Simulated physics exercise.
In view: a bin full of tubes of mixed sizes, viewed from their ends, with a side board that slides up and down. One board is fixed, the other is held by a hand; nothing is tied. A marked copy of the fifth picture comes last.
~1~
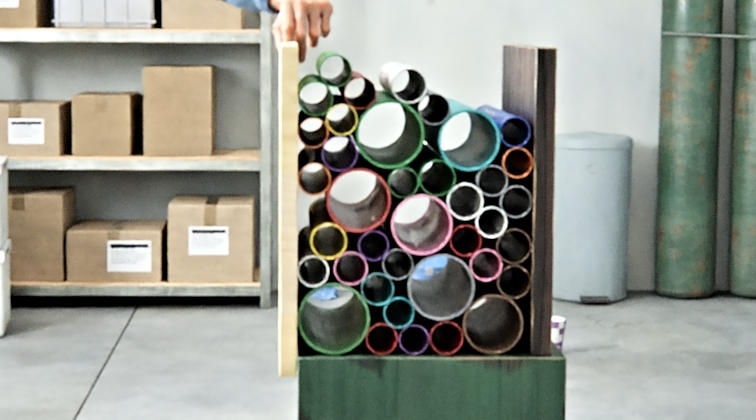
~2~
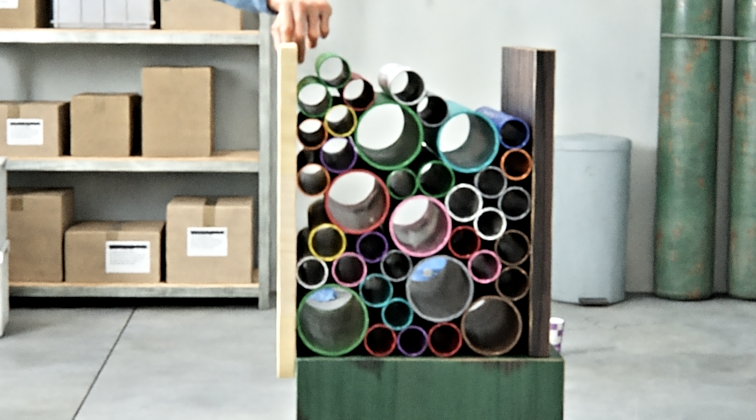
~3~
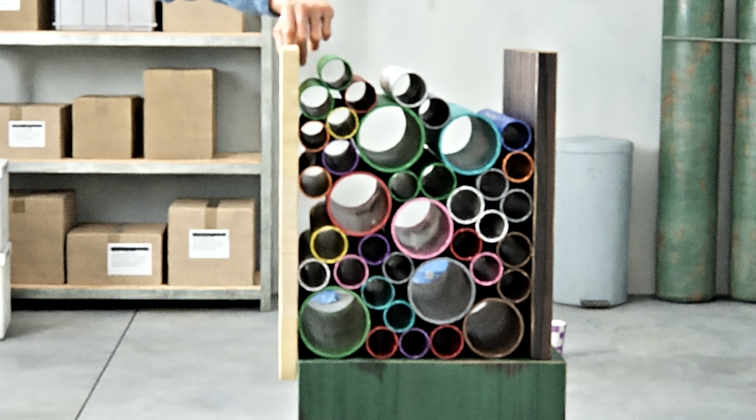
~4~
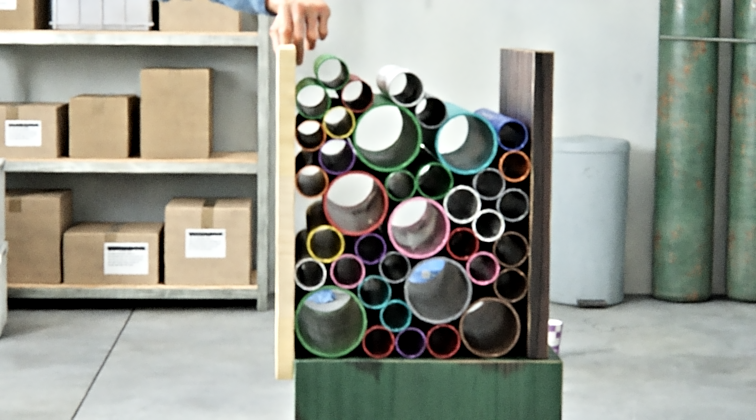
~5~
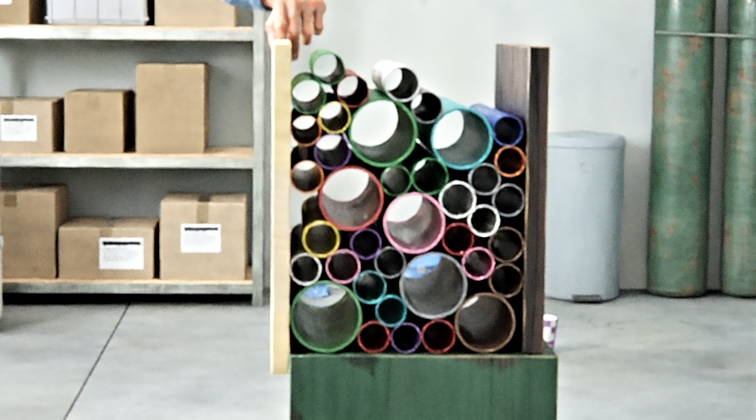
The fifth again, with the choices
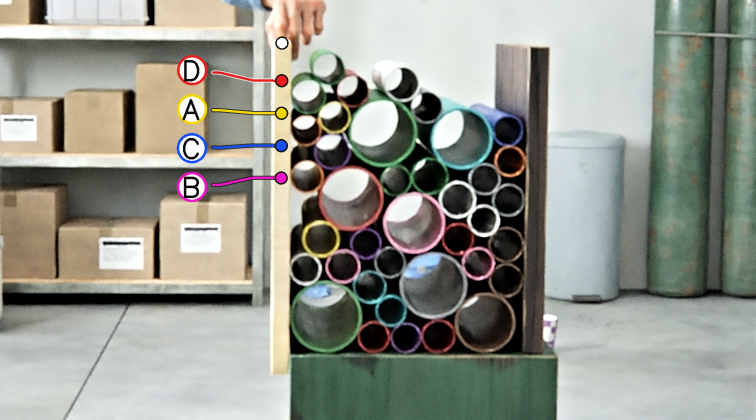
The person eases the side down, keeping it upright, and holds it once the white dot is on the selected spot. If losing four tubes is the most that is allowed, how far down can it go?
At most to B.
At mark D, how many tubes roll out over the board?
At D the number is none.
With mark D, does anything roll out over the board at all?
At D: No.
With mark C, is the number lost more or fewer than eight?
Fewer than eight.
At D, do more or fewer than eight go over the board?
Fewer than eight.
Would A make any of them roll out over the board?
No.
On the marked copy, A at (282, 113); B at (281, 178); C at (282, 145); D at (282, 81); the white dot at (282, 43).
Following B. Soon after the start, top of the board (290, 108).
Later, top of the board (290, 177).
In the end, top of the board (290, 178), four out over the board.
As for the rest, A none out over the board; C one out over the board; D none out over the board.
